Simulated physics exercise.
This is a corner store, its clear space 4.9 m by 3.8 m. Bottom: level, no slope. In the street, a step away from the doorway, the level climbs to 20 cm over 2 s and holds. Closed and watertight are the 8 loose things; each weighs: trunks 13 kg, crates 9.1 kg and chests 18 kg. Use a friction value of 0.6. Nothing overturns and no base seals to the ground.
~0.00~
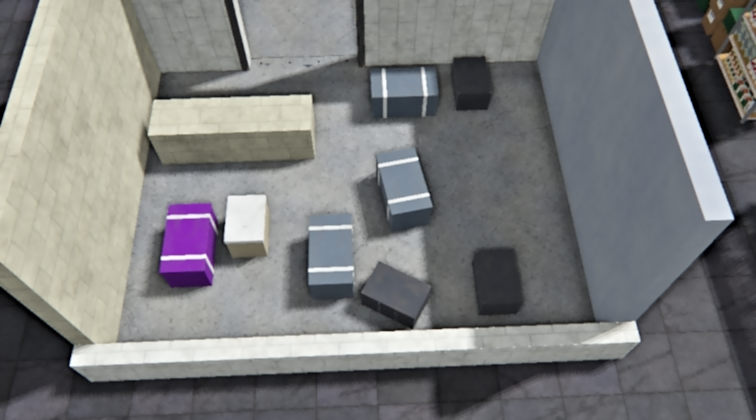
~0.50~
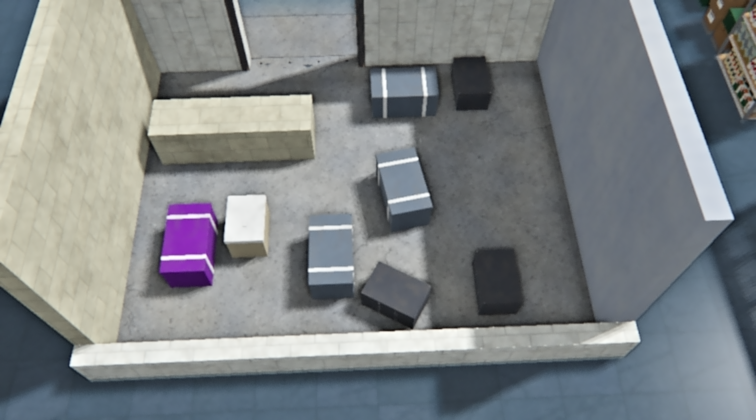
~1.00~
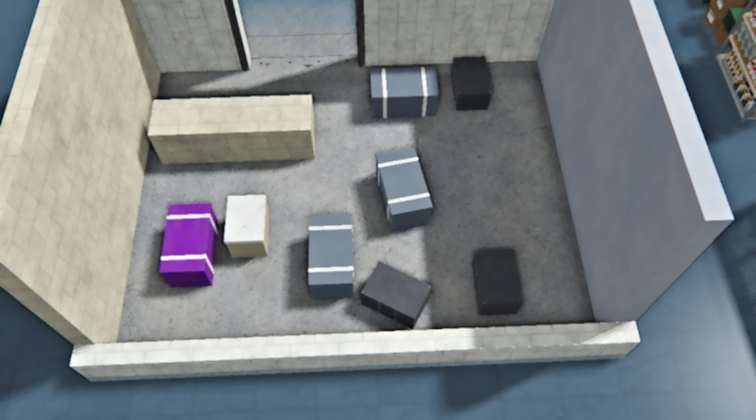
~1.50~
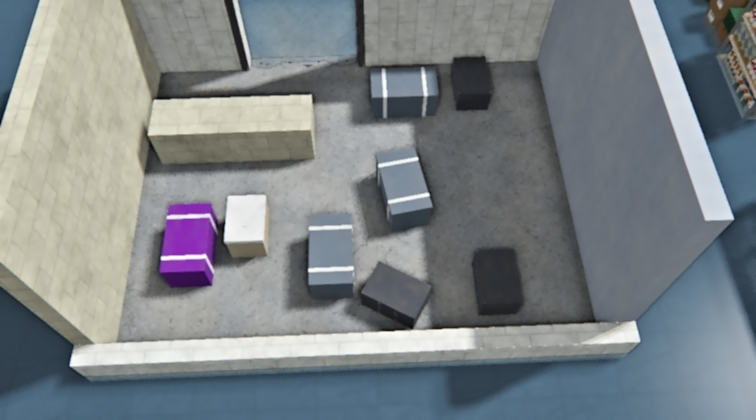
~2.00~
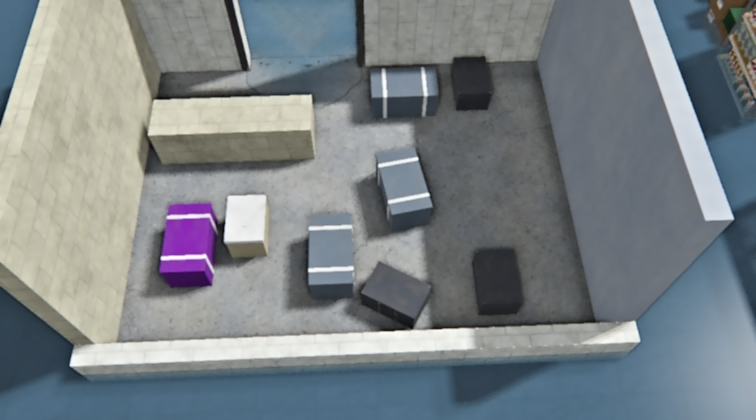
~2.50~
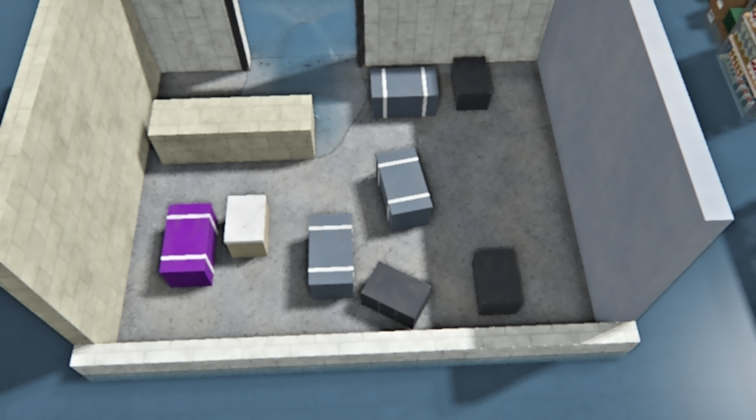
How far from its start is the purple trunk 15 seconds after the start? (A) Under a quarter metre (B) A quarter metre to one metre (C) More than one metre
Answer: B.
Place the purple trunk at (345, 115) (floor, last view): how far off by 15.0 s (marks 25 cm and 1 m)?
Looks like it is swept a long way.
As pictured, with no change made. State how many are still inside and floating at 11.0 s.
7 at that moment.
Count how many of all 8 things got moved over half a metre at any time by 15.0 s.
I get 8.
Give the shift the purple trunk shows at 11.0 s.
10 cm, give or take.
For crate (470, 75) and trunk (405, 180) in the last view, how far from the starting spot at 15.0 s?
Shifts: 120 cm / 140 cm.
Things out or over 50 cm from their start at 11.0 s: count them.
I get 6.
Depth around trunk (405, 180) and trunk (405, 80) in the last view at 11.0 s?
Close to 11 and 11 centimetres.
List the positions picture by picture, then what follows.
The first frame shows the purple trunk at (186, 237), on the bottom; 0.0 m2 under water; 0 of 8 have shifted.
The second frame shows the purple trunk at (186, 237), on the bottom; water covers 0.0 m2; 0 of 8 have shifted.
The third frame shows the purple trunk at (186, 237), on the bottom; water covers 0.0 m2; 0 of 8 have shifted.
The fourth frame shows the purple trunk at (186, 237) rests on the ground; 0.0 m2 under water; 0 of 8 have shifted.
The fifth frame shows the purple trunk at (186, 237), on the bottom; 0.7 m2 under water; 0 of 8 have shifted.
The sixth frame shows the purple trunk at (186, 237), on the bottom; 1.4 m2 under water; 0 of 8 have shifted.
After 3.5 s the purple trunk is near (186, 237), 0.0 m from its start, aground; 0 afloat.
After 6.8 s the purple trunk is near (186, 237), 0.0 m from its start, aground; 3 afloat.
After 11.0 s the purple trunk is near (181, 228), 0.1 m from its start, afloat; 7 afloat.
After 15.0 s the purple trunk is near (199, 187), 0.6 m from its start, afloat; 8 afloat.
